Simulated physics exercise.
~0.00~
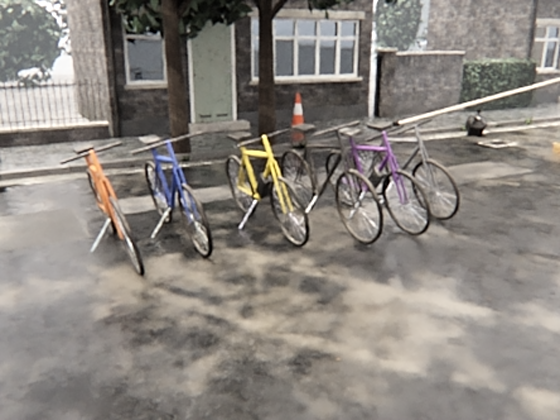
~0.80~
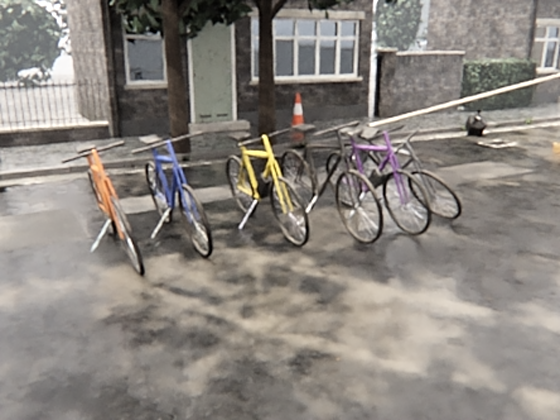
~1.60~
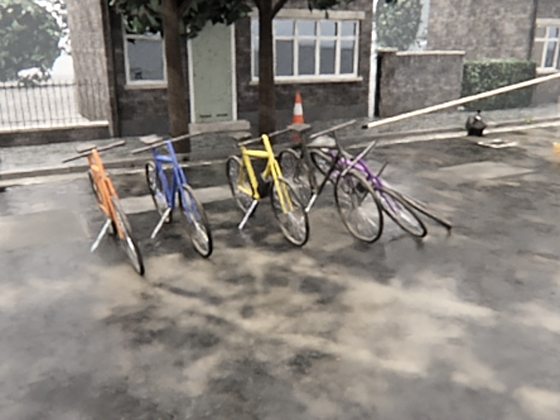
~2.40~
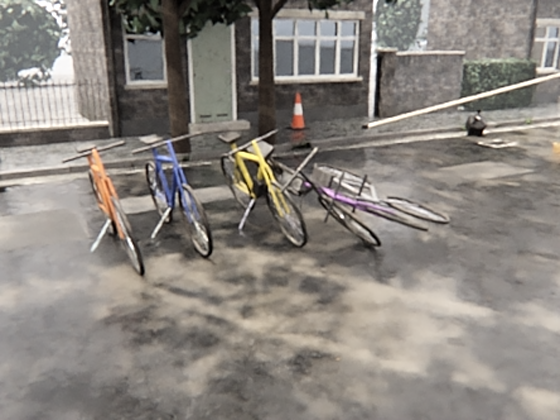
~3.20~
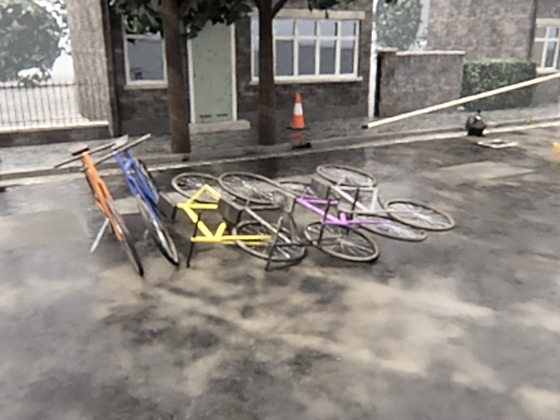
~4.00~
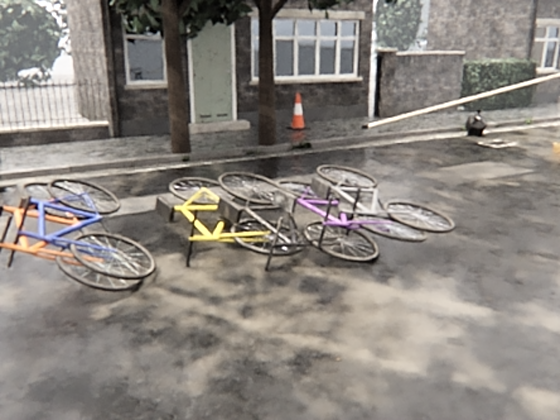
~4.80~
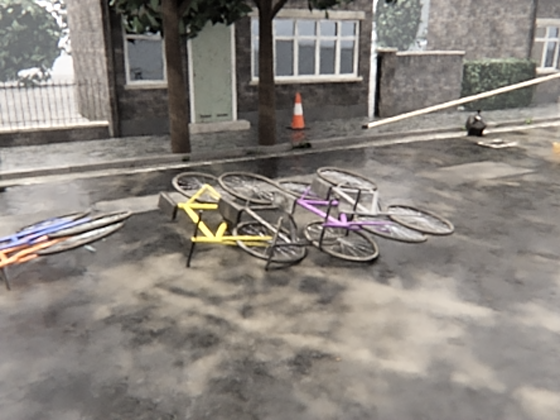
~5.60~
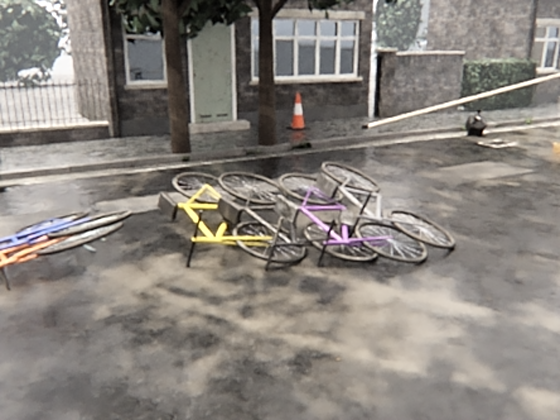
The clip shows a row of bicycles on a roadside toppling one after another, starting at the right near the purple one, then the yellow, and finally the blue and orange ones at the left, until none is left standing and all lie on the wet ground.
